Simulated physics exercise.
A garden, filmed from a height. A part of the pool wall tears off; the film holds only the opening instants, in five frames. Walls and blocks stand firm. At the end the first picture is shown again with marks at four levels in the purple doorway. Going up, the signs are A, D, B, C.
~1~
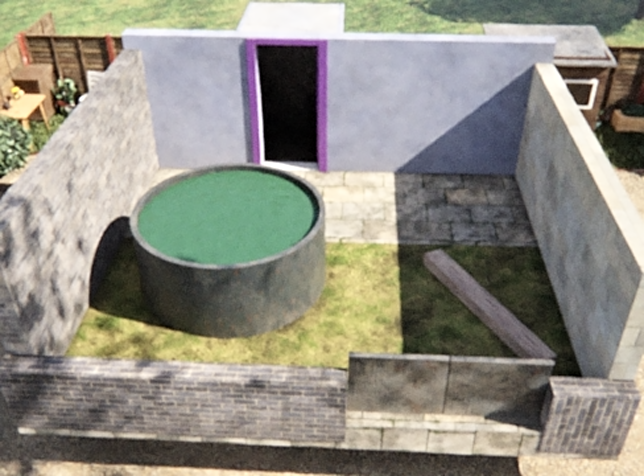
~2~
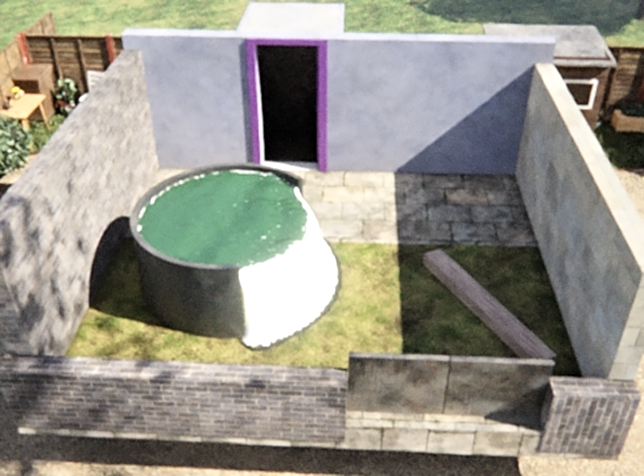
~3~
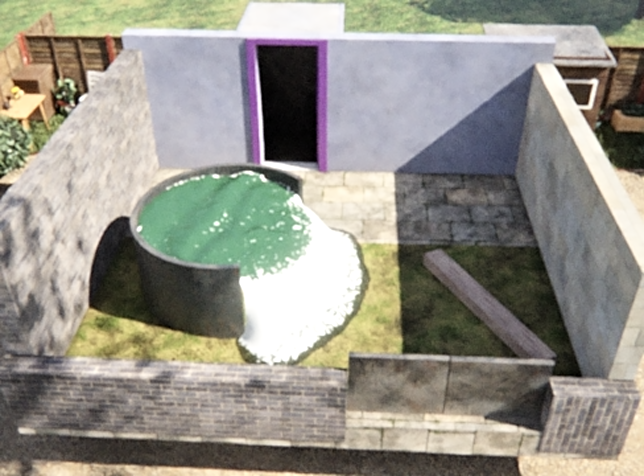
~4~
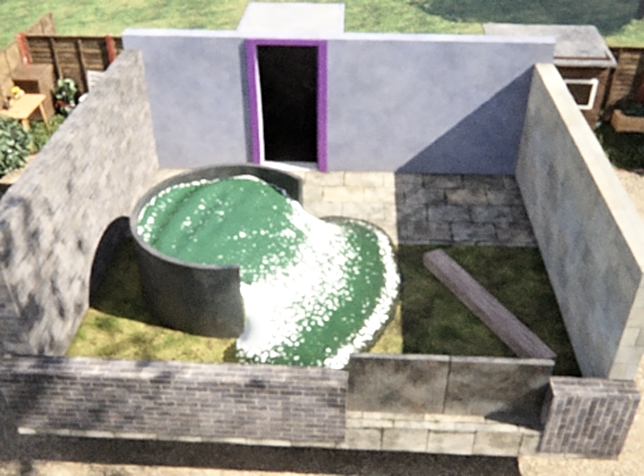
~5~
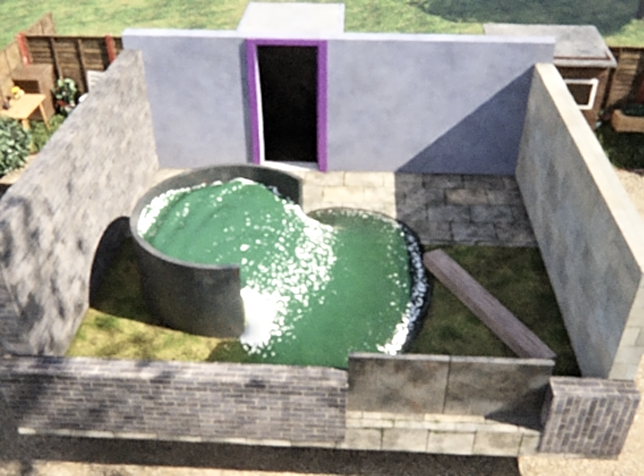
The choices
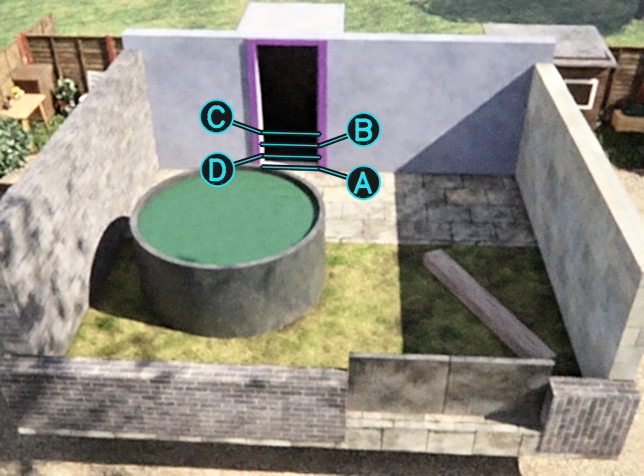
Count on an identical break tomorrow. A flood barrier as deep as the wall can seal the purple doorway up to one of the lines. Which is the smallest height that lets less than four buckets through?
Mark D just does it.
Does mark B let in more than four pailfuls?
No, that is safe.
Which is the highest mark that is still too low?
That is mark A.
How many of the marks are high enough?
Three of the four.
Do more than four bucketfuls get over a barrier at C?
No, that is safe.
In cyan, A at (291, 167); B at (290, 145); C at (289, 133); D at (290, 156); from the bottom up A, D, B, C.
With A, some 15 bucketfuls get in.
With B, nothing gets over.
With C, nothing gets over.
With D, nothing gets over.
